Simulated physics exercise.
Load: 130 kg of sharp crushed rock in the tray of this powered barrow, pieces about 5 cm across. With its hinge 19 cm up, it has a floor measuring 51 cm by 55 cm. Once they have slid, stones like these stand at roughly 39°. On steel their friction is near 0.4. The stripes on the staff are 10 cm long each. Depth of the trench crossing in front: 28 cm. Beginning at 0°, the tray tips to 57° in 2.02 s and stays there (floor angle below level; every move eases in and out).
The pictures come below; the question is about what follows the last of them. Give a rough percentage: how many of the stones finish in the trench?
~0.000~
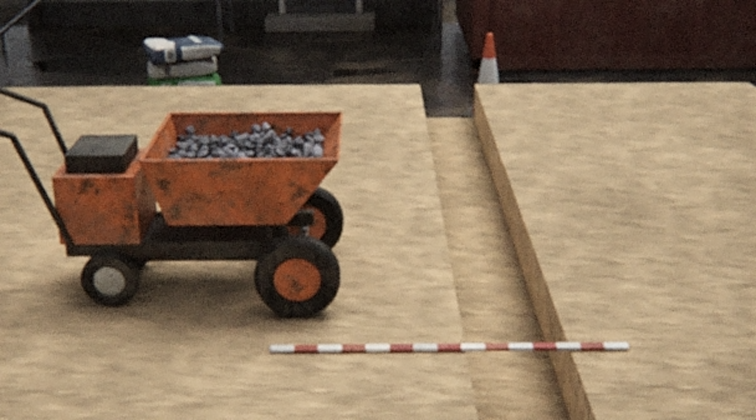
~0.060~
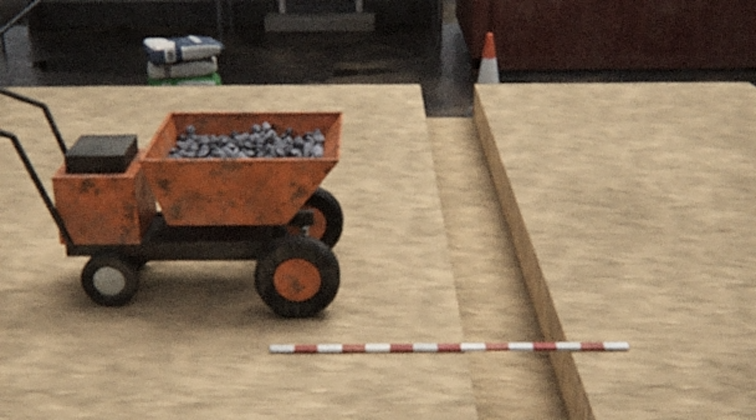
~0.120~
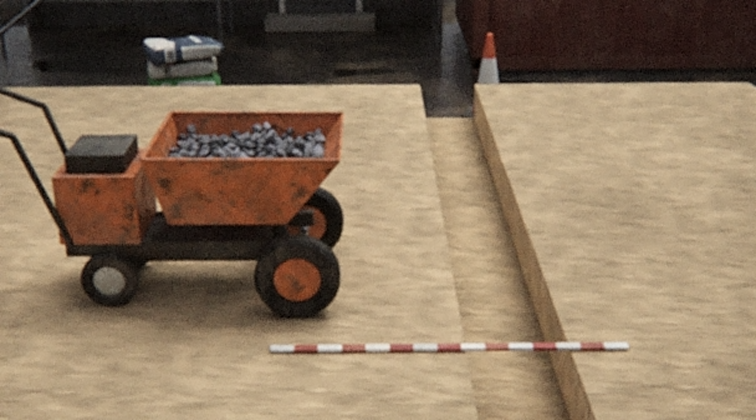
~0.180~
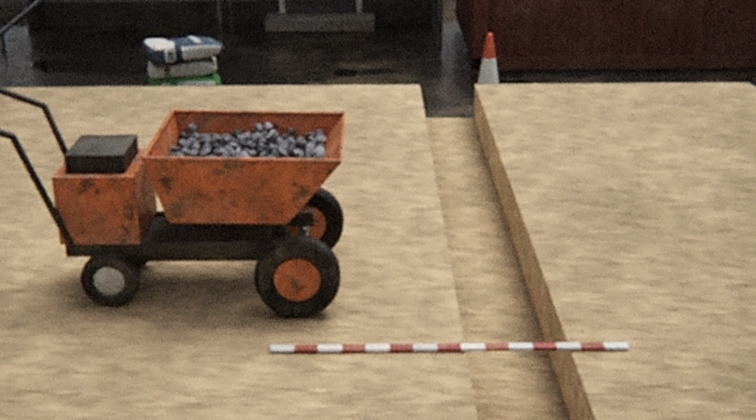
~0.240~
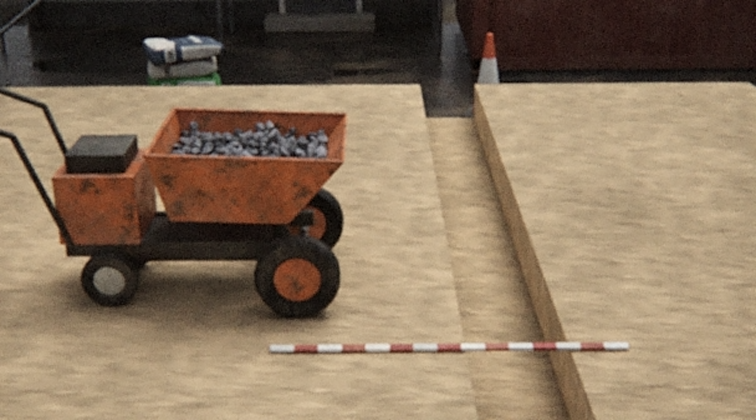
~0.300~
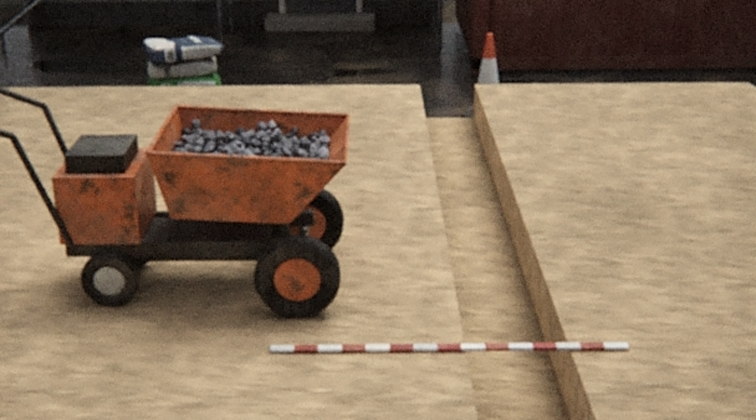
5 %.
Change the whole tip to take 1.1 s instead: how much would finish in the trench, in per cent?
That works out at about 15 in a hundred.
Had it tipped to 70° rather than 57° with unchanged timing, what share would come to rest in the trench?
About 65%.
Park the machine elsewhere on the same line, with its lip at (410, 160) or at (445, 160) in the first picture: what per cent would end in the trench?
It'd be around 10 per cent and after that around 5 per cent.
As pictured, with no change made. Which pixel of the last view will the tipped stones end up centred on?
I'd point somewhere around (475, 340).
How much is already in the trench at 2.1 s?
By that moment, roughly 0 per cent of the load.
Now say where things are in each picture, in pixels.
The tray is at 0°, its lip at (338, 161); the top of the load is at (236, 143), in the first frame.
The tray is at 0°, its lip at (338, 161); the top of the load is at (236, 142); the stones move at 0.0 m/s on average, in the second frame.
The tray is at 1°, its lip at (339, 161); the top of the load is at (237, 142); the stones move at 0.1 m/s on average, in the third frame.
The tray is at 1°, its lip at (341, 161); the top of the load is at (223, 139); the stones move at 0.1 m/s on average, in the fourth frame.
The tray is at 2°, its lip at (343, 162); the top of the load is at (225, 138); the stones move at 0.2 m/s on average, in the fifth frame.
Lip at (346, 163), floor tilted 3°, highest stones at (227, 136); the stones move at 0.2 m/s on average, in the sixth frame.
After 1.5 s the floor is at 48°; 100 % in the tray; the foremost stones are at (396, 205).
After 2.1 s the floor is at 57°; 99 % in the tray, 1 % short of the trench; the foremost stones are at (445, 267).
After 2.5 s the floor is at 57°; 96 % in the tray, 2 % short of the trench, 2 % in the trench; the foremost stones are at (496, 312).
After 4.4 s the floor is at 57°; 91 % in the tray, 4 % short of the trench, 5 % in the trench; the foremost stones are at (536, 339).
